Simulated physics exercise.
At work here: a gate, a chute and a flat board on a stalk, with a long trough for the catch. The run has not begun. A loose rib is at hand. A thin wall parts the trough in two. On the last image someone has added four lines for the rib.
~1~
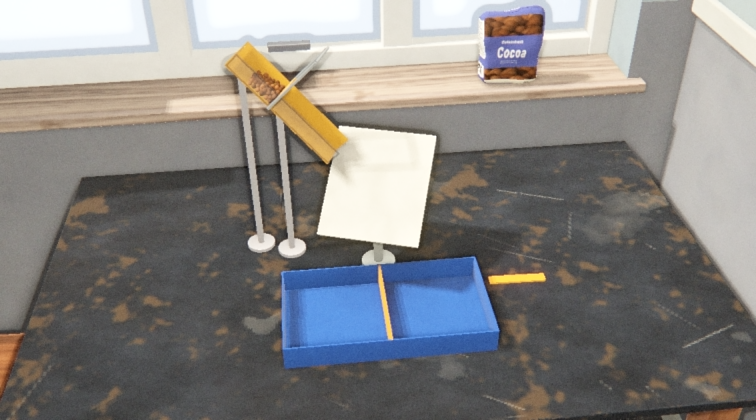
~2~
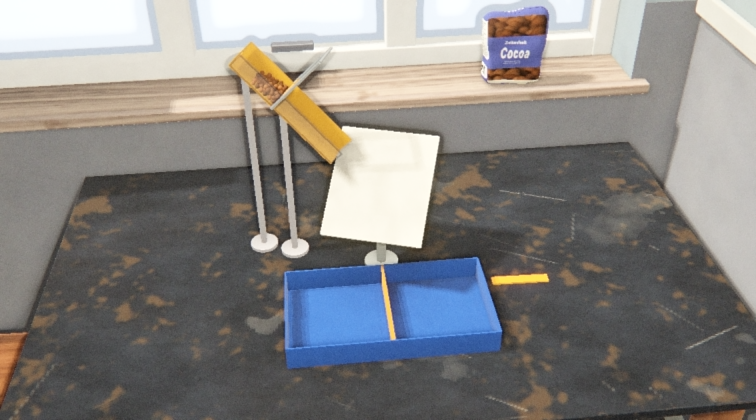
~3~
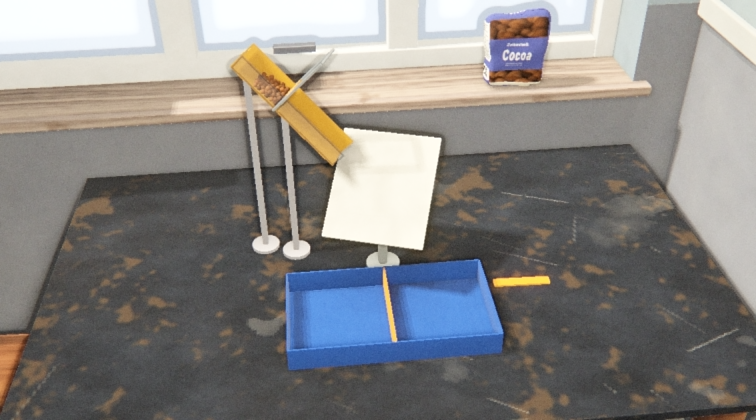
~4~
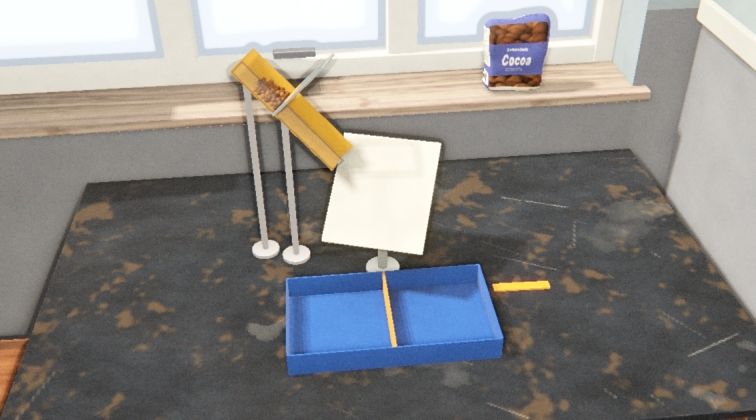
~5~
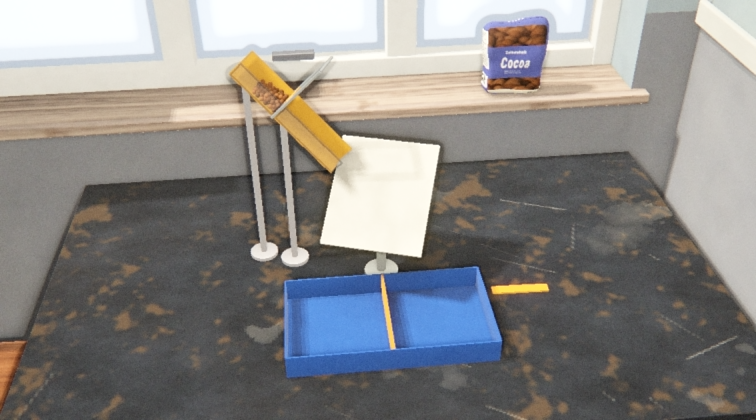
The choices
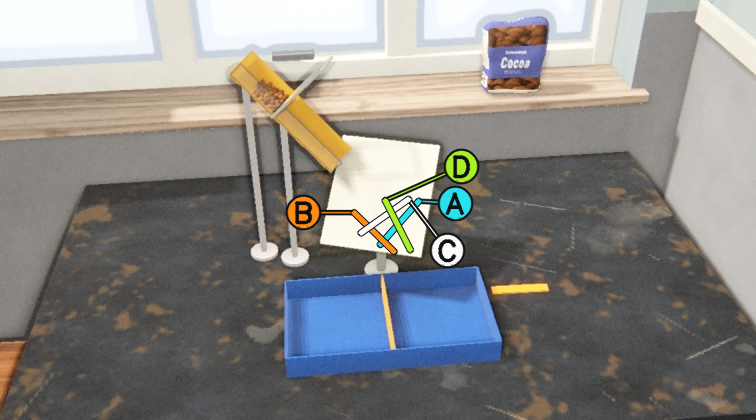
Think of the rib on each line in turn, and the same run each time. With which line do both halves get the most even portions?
Line D does it best.
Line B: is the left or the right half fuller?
Right.
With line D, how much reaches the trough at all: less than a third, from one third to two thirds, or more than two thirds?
It is more than two thirds.
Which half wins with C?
The left half.
On the marked copy, line A from (418, 201) to (380, 244); line B from (354, 212) to (394, 251); line C from (408, 199) to (360, 232); line D from (385, 200) to (410, 249).
With A, of what is caught, nearly all in the left half, a stray few in the right.
With B, of what is caught, a stray few in the left half, nearly all in the right.
With C, of what is caught, nearly all in the left half, a stray few in the right.
With D, of what is caught, about a third in the left half, about two thirds in the right.
